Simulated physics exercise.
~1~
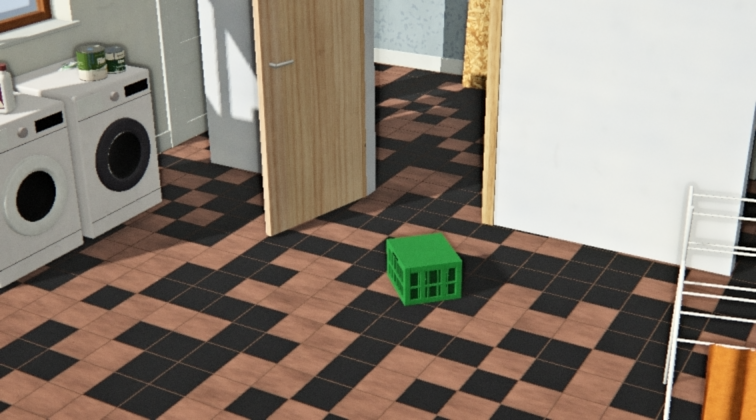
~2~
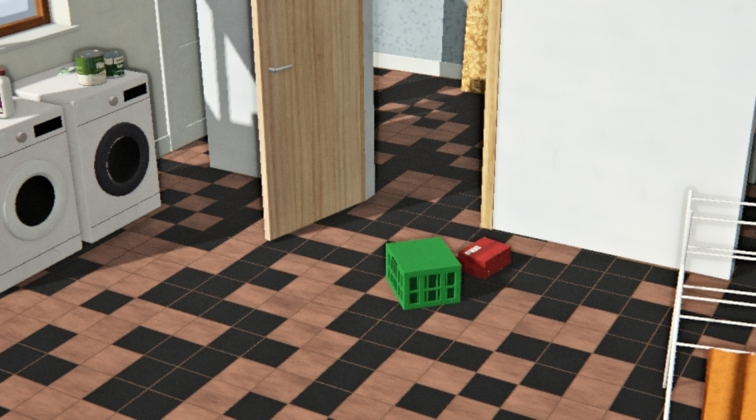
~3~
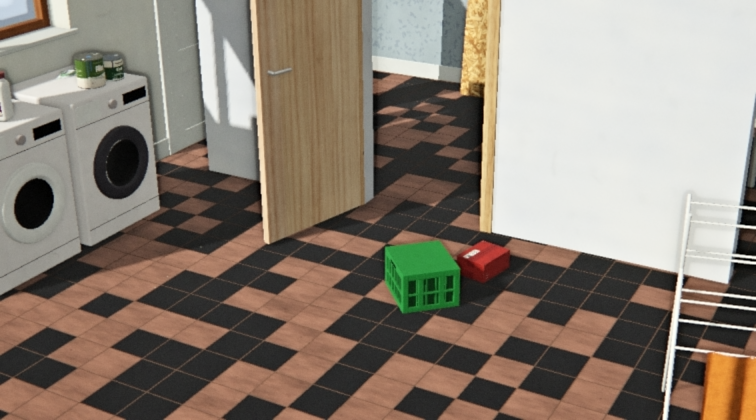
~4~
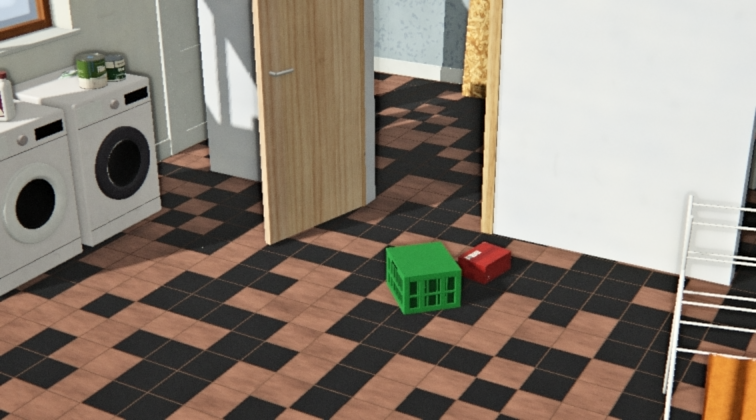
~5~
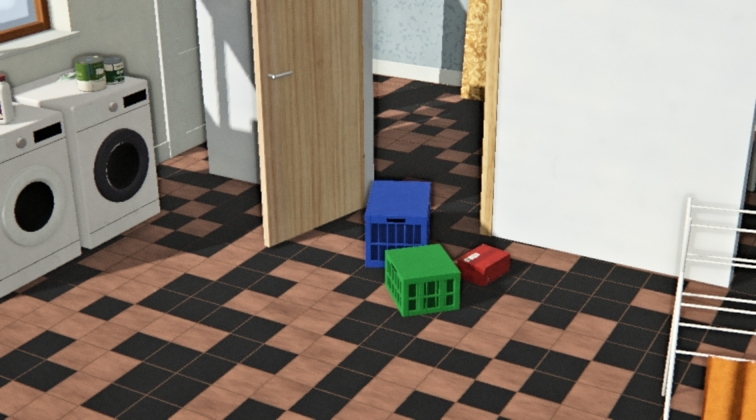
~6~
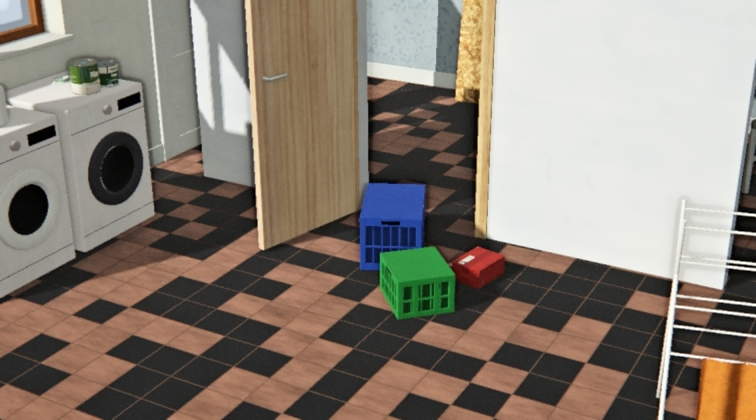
The clip opens on a laundry room with washing machines at left, a wooden door standing wide open, and a green crate on the checkered floor. A red parcel then appears just right of the crate, and later a blue chest appears behind it, near the doorway, while the door stays still.
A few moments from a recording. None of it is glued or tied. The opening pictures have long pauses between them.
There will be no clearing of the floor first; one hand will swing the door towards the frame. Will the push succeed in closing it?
No, the door gets stuck open.
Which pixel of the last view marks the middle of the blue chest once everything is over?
The object ends up somewhere near (404, 225).
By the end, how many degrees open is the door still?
Near 55° open.
Then, 0.50 s past the last view, door at 91°.
Then, 0.70 s past the last view, door at 79°.
Then, 1.00 s past the last view, door at 59°.
Then, 1.10 s past the last view, door at 55°; blue chest displaced a little near (400, 226).
Finally, door at 53°; all 3 still in place. Final places as the last picture's camera would see them, blue chest near (405, 225).
